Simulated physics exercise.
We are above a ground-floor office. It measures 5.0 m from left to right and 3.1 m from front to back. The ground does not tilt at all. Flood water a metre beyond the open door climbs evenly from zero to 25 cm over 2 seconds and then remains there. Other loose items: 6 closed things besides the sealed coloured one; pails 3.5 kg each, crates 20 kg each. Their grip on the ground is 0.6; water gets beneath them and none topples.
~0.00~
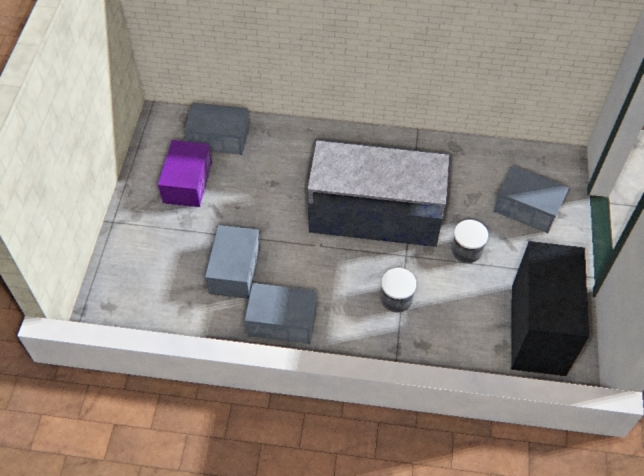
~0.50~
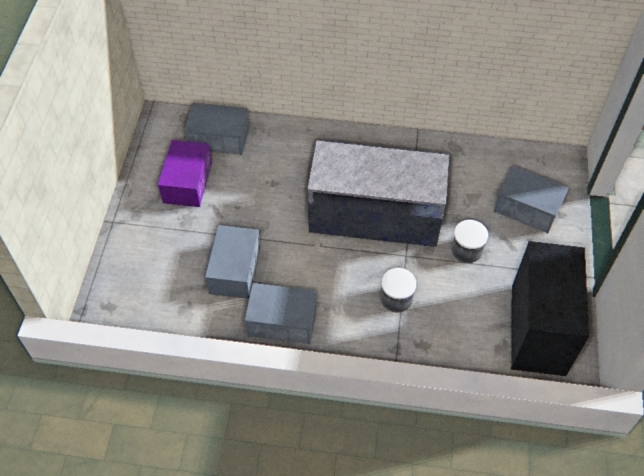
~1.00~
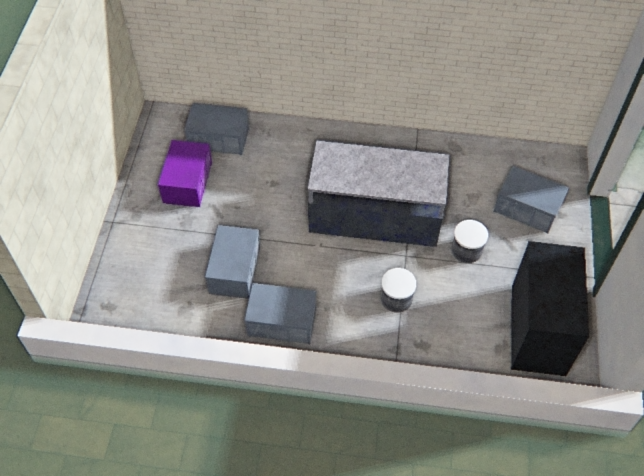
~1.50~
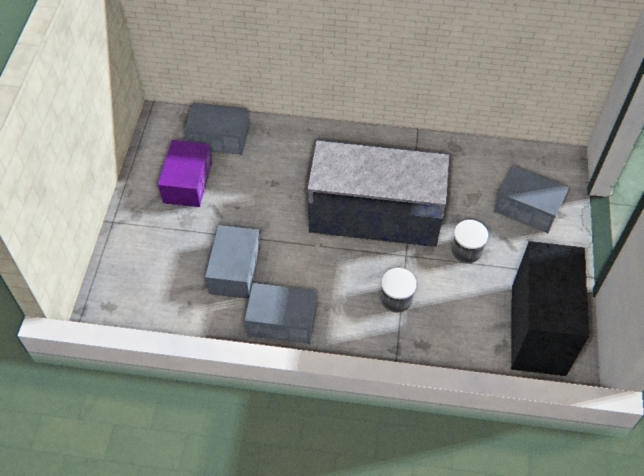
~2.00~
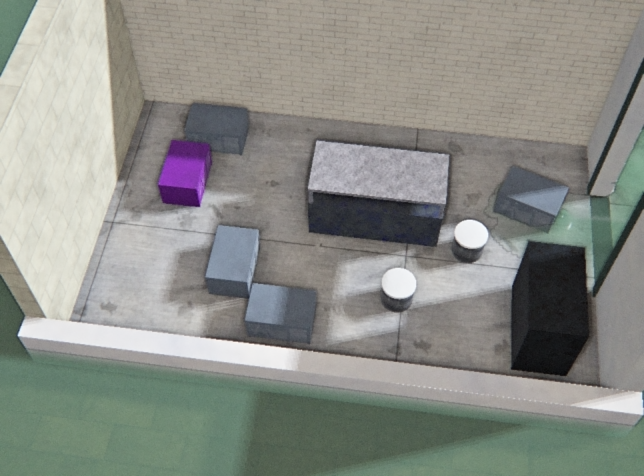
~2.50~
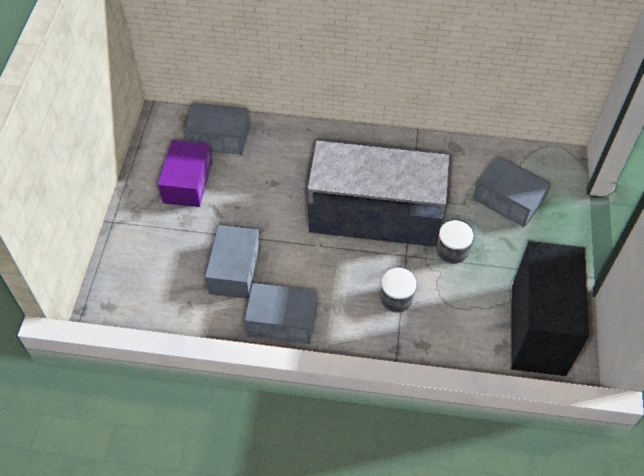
Greenish water spreads over the brown paving outside a ground-floor office, seen from above by a still camera, then enters through the opening at right. Inside stand a purple crate and grey crates at left, a large grey-topped block near the middle, two white-topped pails, another grey crate and a black block at right. As the water spreads inward, the right-hand crate and nearer pail shift slightly left, while everything else stays put.
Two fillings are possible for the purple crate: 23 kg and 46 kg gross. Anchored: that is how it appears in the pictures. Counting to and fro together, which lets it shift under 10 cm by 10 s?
It needs the heavy one.
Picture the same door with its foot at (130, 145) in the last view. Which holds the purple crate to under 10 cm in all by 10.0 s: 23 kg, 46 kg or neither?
So neither mass does it.
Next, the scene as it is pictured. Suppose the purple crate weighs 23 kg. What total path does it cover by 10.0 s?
Around 100 centimetres in total.
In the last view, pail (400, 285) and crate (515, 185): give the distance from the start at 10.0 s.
The first is 250 cm from its start, the second 400 cm.
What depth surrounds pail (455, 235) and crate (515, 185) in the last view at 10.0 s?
First roughly 12 cm, second roughly 15 cm.
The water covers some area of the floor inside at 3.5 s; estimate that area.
Flooded: Near 6.5 m2.
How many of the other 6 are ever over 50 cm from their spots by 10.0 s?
The total is 6.
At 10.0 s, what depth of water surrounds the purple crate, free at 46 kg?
Depth: Approx. 14 cm.
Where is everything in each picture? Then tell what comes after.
The first picture shows the purple crate at (184, 164), on the bottom; 0.0 m2 under water; 0 of 7 have shifted.
The second picture shows the purple crate at (184, 164), on the bottom; 0.0 m2 under water; 0 of 7 have shifted.
The third picture shows the purple crate at (184, 164), on the bottom; water covers 0.0 m2; 0 of 7 have shifted.
The fourth picture shows the purple crate at (184, 164) rests on the ground; 0.0 m2 under water; 0 of 7 have shifted.
The fifth picture shows the purple crate at (184, 164) rests on the ground; water covers 0.7 m2; 0 of 7 have shifted.
The sixth picture shows the purple crate at (184, 164) rests on the ground; water covers 1.9 m2; 2 of 7 have shifted.
After 3.5 s the purple crate would be 0 cm from its start with 23 kg and 0 cm from its start with 46 kg; 0 cm of water round it then.
After 4.5 s the purple crate would be 0 cm from its start with 23 kg and 0 cm from its start with 46 kg; 1 cm of water round it then.
After 7.0 s the purple crate would be 0 cm from its start with 23 kg and 0 cm from its start with 46 kg; 7 cm of water round it then.
After 10.0 s the purple crate would be 80 cm from its start with 23 kg and 0 cm from its start with 46 kg; 14 cm of water round it then.
